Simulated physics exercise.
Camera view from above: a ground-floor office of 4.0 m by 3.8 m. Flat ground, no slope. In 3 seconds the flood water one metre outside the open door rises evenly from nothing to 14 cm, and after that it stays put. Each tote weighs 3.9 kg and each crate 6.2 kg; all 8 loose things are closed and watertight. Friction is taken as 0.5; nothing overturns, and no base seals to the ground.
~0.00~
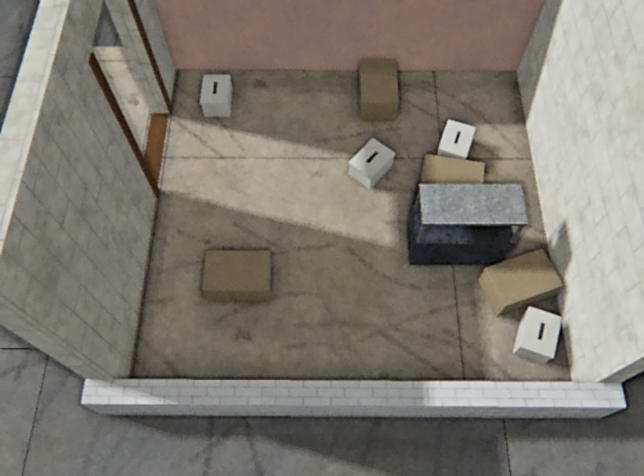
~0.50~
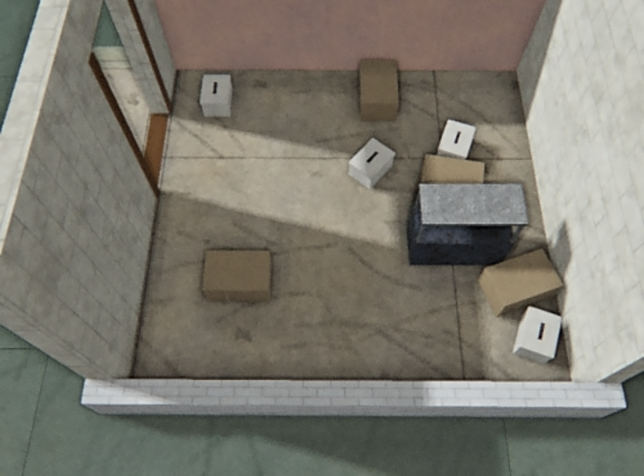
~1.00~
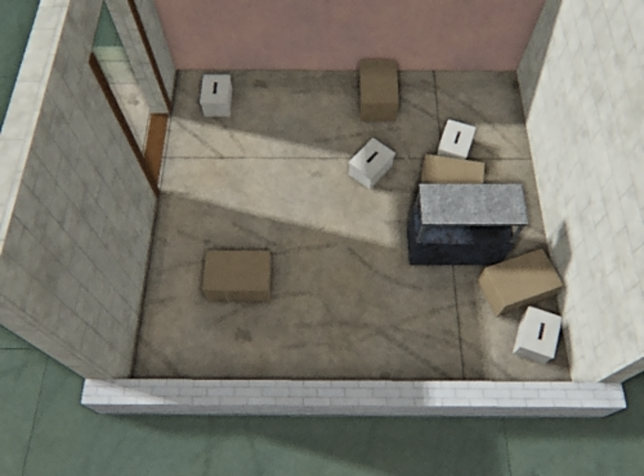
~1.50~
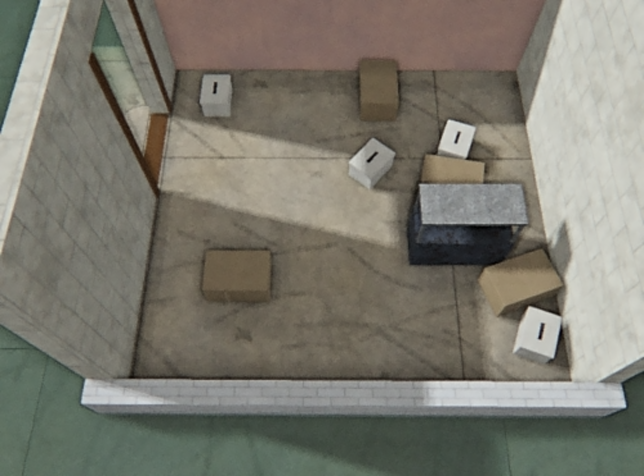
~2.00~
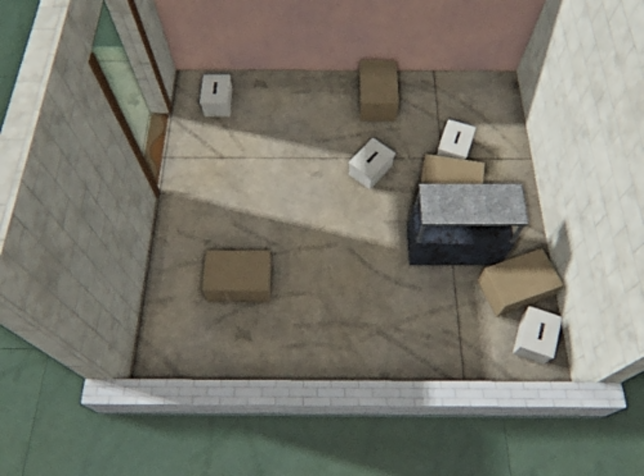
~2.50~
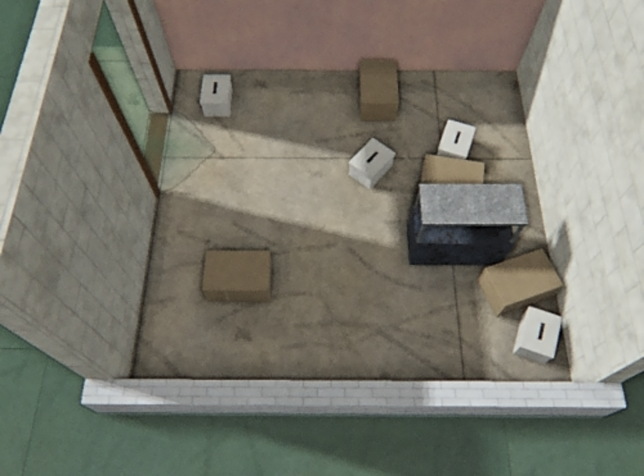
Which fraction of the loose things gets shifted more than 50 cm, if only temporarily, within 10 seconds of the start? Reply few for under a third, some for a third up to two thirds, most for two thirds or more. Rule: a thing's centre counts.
Some.
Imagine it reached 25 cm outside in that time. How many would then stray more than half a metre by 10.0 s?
So the tally would be 6.
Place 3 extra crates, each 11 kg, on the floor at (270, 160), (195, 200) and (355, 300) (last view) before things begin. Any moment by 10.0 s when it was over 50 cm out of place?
Sequence: Above the line / below the line / below the line.
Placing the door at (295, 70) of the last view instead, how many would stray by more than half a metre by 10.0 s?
In that case the number is 2.
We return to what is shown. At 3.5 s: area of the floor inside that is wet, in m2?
Near 2.0 m2 in all.
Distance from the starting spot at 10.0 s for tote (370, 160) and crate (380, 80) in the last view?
In turn: 120 cm, 120 cm.
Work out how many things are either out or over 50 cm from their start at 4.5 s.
0 in all.
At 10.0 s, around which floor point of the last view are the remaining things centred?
Around (440, 203).
After 3.5 s 0 of 8 are over 50 cm from their spots; 0 afloat.
After 4.5 s 0 of 8 are over 50 cm from their spots; 0 afloat.
After 7.0 s 4 of 8 are over 50 cm from their spots; 4 afloat.
After 10.0 s 5 of 8 are over 50 cm from their spots, and 5 have been at some point; 7 afloat.
